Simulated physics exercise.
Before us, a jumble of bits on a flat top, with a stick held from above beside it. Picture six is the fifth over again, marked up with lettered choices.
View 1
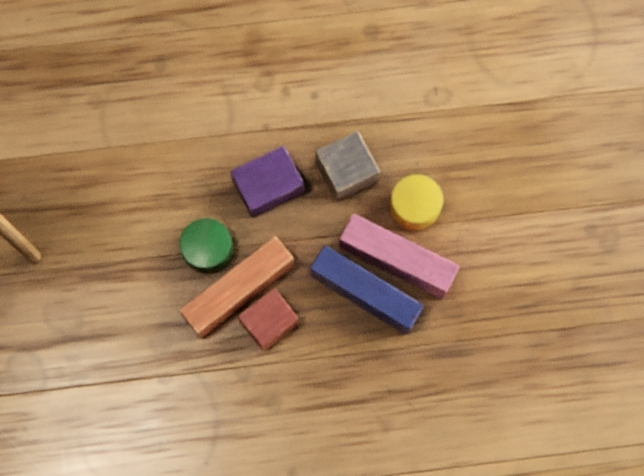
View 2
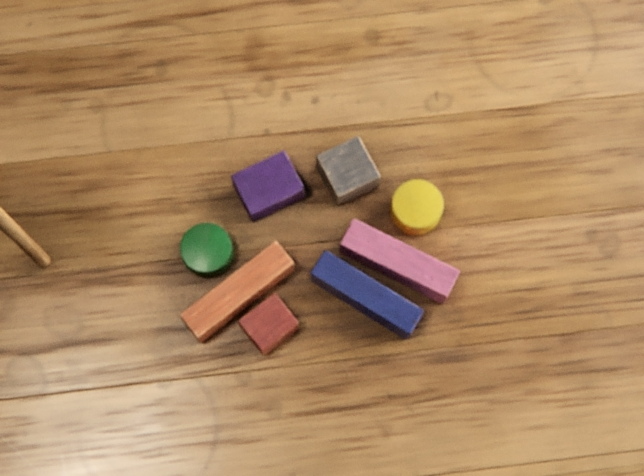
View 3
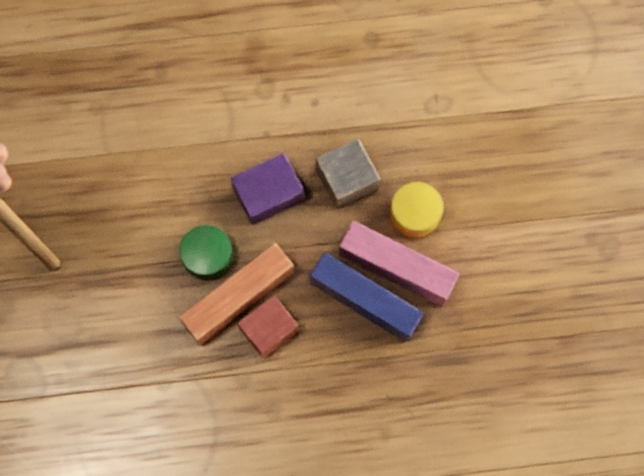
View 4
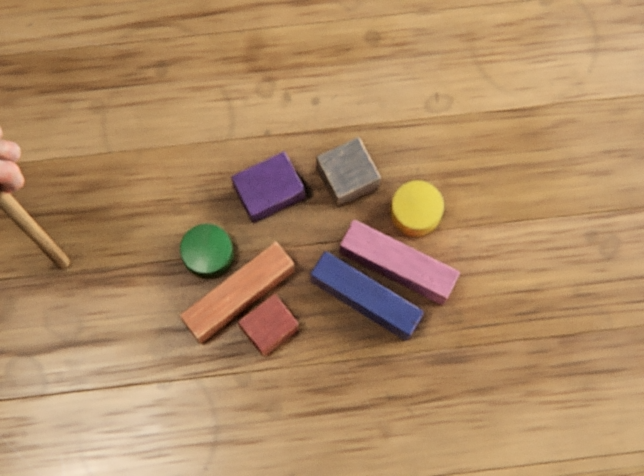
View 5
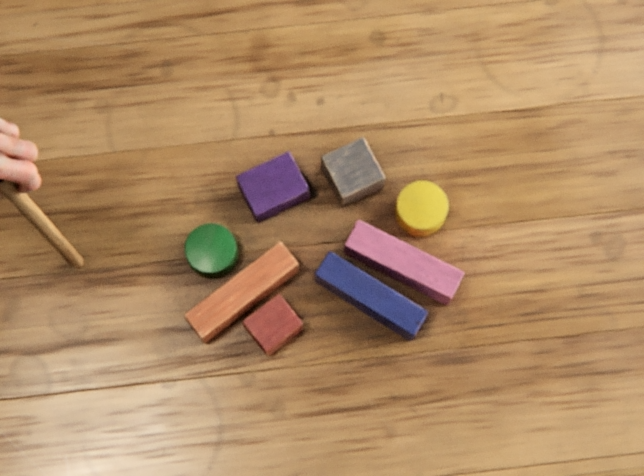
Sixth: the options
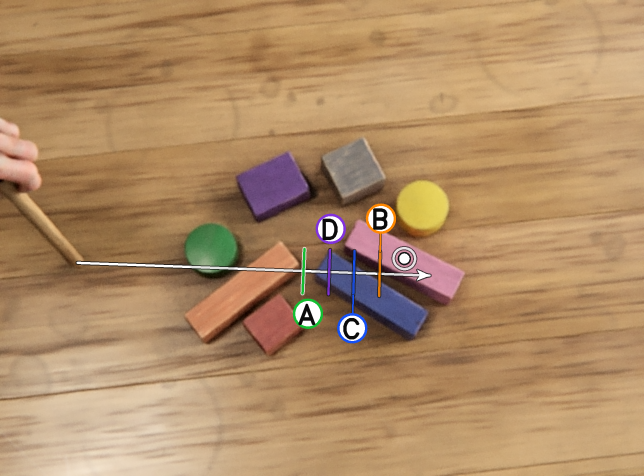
A hand came into view at the left, moving a thin wooden stick slightly right toward a loose cluster of colourful blocks, bars and round pieces on a wooden surface, while the pieces stayed put.
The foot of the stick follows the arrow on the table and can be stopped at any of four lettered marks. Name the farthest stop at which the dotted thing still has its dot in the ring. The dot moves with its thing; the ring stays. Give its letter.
Mark B.
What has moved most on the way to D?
The green tin has gone farthest.
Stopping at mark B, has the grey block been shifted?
By then, no.
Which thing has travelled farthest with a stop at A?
The green tin has gone farthest.
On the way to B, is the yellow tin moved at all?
By then, no.
On the copy, A at (303, 271); B at (379, 274); C at (354, 272); D at (329, 272); the arrow from (78, 263) to (430, 275); the white dot at (405, 258).
On B. First, foot of the stick (186, 267).
Then, foot of the stick (296, 271); green tin (254, 235); orange bar (250, 303).
Finally, foot of the stick (379, 275); blue bar (418, 322); green tin (254, 235); the dot is still in its ring.
By contrast, A keeps the dot in but is short; C keeps the dot in but is short; D keeps the dot in but is short.
